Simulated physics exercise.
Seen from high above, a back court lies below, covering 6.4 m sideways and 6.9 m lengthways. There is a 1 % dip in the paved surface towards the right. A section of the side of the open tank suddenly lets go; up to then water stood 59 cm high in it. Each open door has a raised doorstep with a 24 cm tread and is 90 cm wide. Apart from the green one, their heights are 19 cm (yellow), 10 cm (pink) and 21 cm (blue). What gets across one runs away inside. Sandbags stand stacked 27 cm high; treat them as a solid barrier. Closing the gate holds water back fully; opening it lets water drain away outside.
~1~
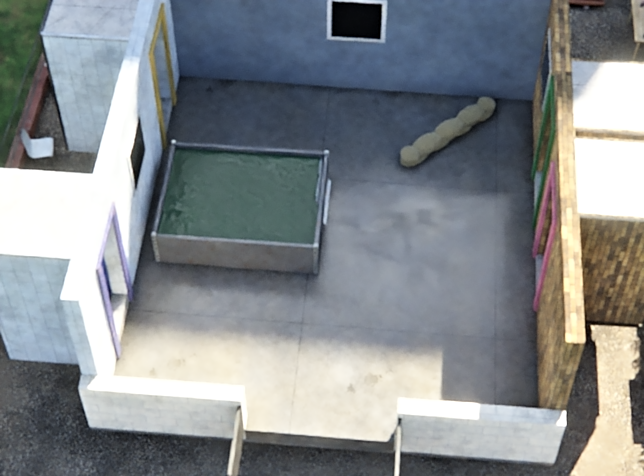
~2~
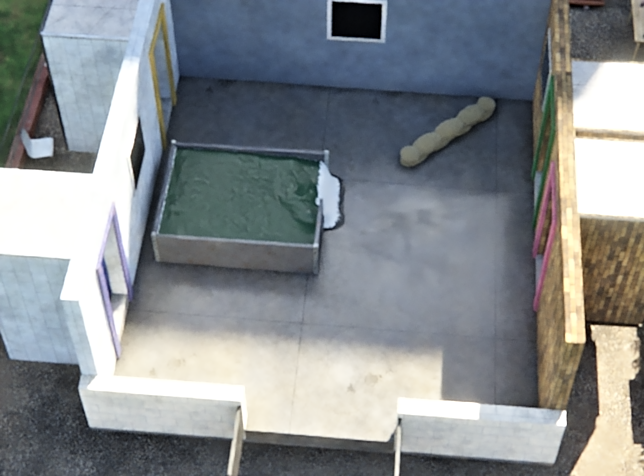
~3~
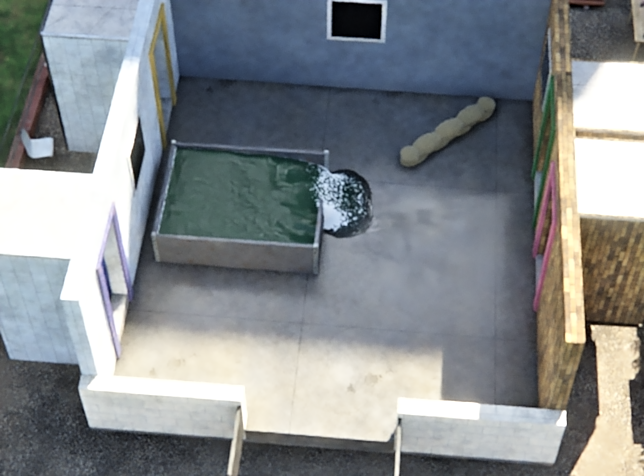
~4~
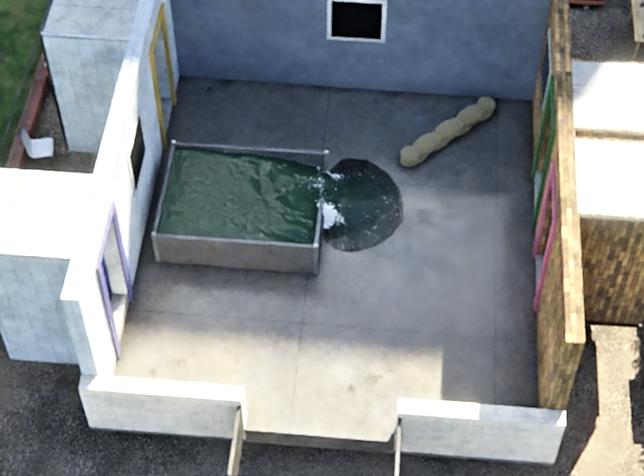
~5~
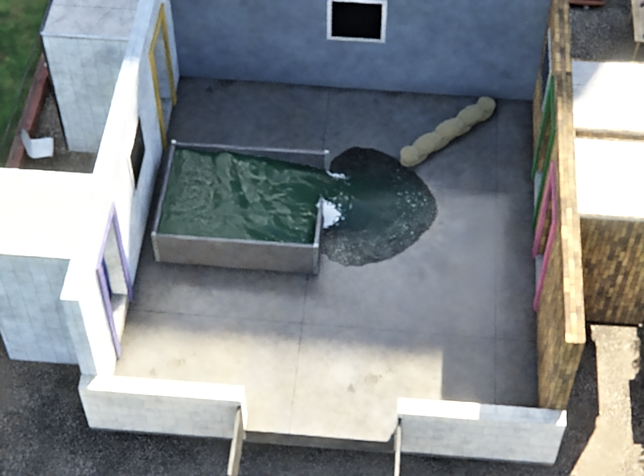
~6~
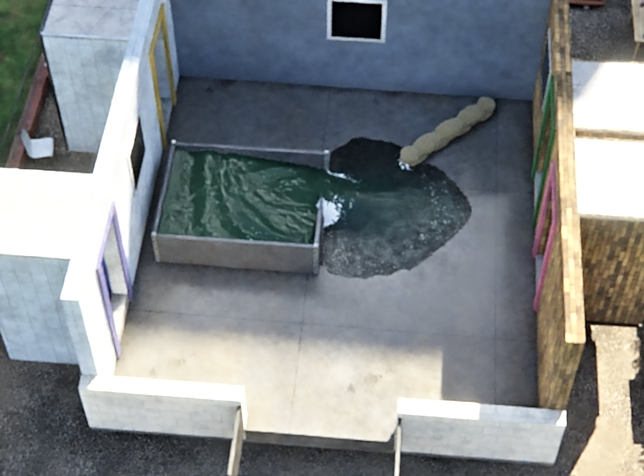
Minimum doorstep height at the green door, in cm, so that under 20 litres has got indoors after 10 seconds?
Approx. 24 cm.
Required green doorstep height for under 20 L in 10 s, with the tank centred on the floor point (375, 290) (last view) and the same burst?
A height near 12.0 cm.
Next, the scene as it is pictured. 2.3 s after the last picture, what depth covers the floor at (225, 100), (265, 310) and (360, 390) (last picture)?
Ordered as asked: 0, 0, 0 cm.
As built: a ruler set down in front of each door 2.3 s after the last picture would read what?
Centimetres: Yellow = 0, pink = 19, blue = 0, green = 28.
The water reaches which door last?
Door: Blue.
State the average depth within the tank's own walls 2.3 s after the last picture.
It averages roughly 32 centimetres.
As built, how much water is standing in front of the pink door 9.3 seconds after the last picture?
11.0 cm.
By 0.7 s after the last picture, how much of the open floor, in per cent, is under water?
I'd say near 25 percent.
Then, 0.7 s after the last picture water covers 25 % of the floor, deepest (34 cm) near (336, 196); 20 cm at the green door, 0 litres in over its 26 cm doorstep.
Then, 2.3 s after the last picture water covers 40 % of the floor, deepest (32 cm) near (508, 101); 28 cm at the green door, 6 litres in over its 26 cm doorstep.
Then, 9.3 s after the last picture water covers 95 % of the floor, deepest (14 cm) near (533, 439); 11 cm at the green door, 10 litres in over its 26 cm doorstep.
At the green door as built, the water peaked near 31 cm, 1.7 s after the last picture.
Run again over the same 10 s with other heights there, 58 litres in over 20 cm, 5 litres over 27.5 cm. The limit of 20 litres is kept from about 24 cm up.
